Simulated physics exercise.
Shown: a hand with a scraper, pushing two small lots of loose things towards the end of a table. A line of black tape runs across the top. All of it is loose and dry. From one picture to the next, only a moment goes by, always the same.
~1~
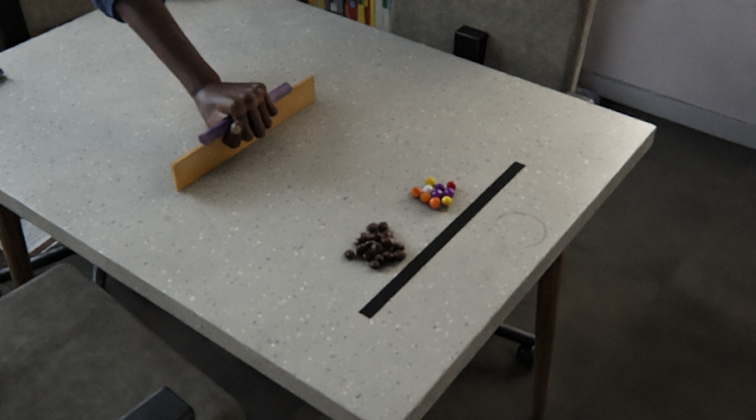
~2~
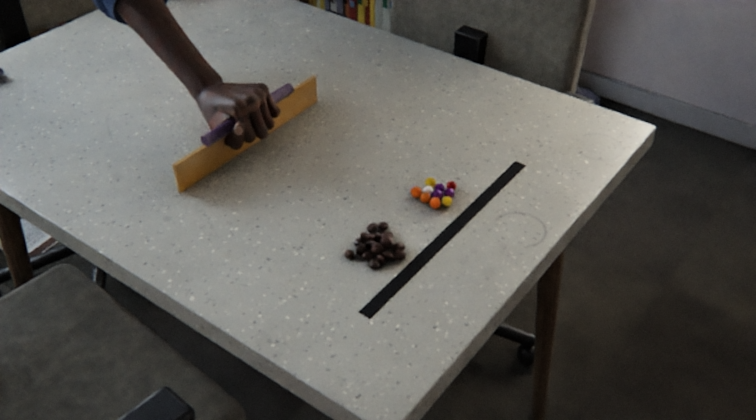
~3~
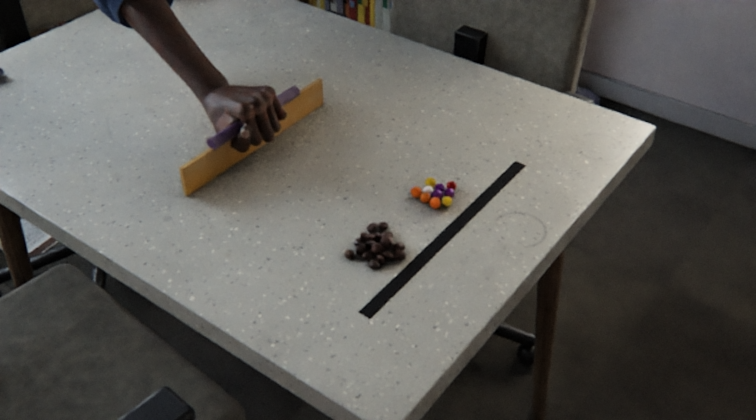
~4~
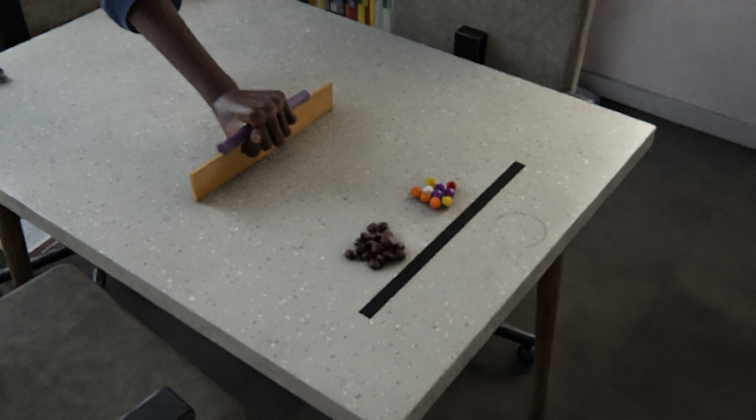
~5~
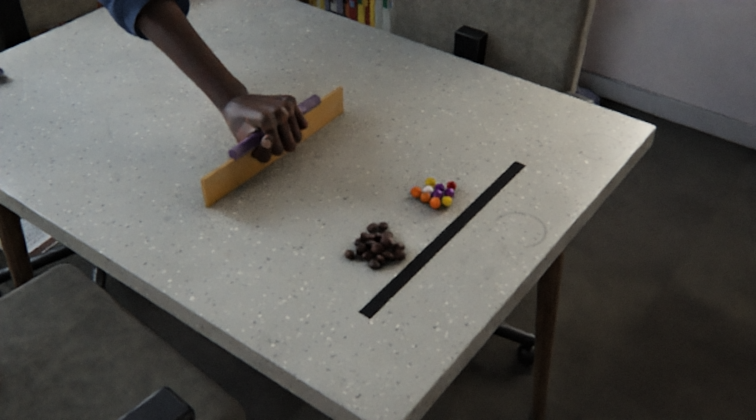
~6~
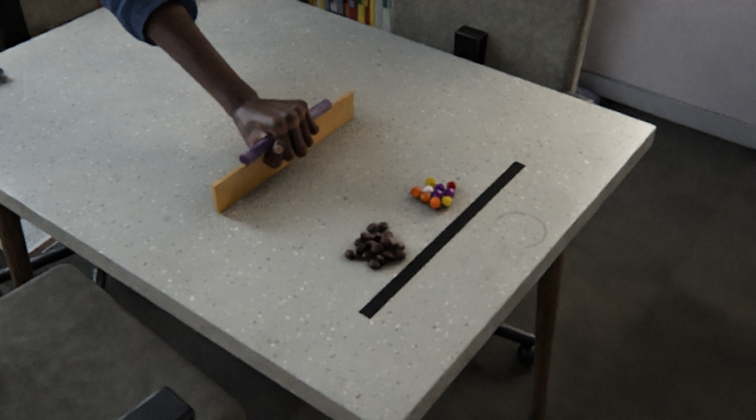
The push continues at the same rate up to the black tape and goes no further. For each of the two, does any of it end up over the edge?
Near batch: No. Far batch: Yes.
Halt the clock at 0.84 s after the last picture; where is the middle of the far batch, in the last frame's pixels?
(489, 223), roughly.
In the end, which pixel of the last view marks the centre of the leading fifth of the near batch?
Its middle rests roughly at (453, 287).
Then, 0.41 s on from there, scraper still moving, near (370, 172); near batch all on the table, its front near (400, 256); far batch all on the table, its front near (447, 201).
Then, 0.84 s on from there, scraper stopped at the black tape; near batch all on the table, its front near (447, 289); far batch all on the table, its front near (513, 242).
Then, 1.12 s on from there, scraper stopped at the black tape; near batch all on the table, its front near (452, 292); far batch a little over the edge.
In the end, scraper stopped at the black tape; near batch all on the table, its front near (452, 292); far batch the whole lot over the edge.
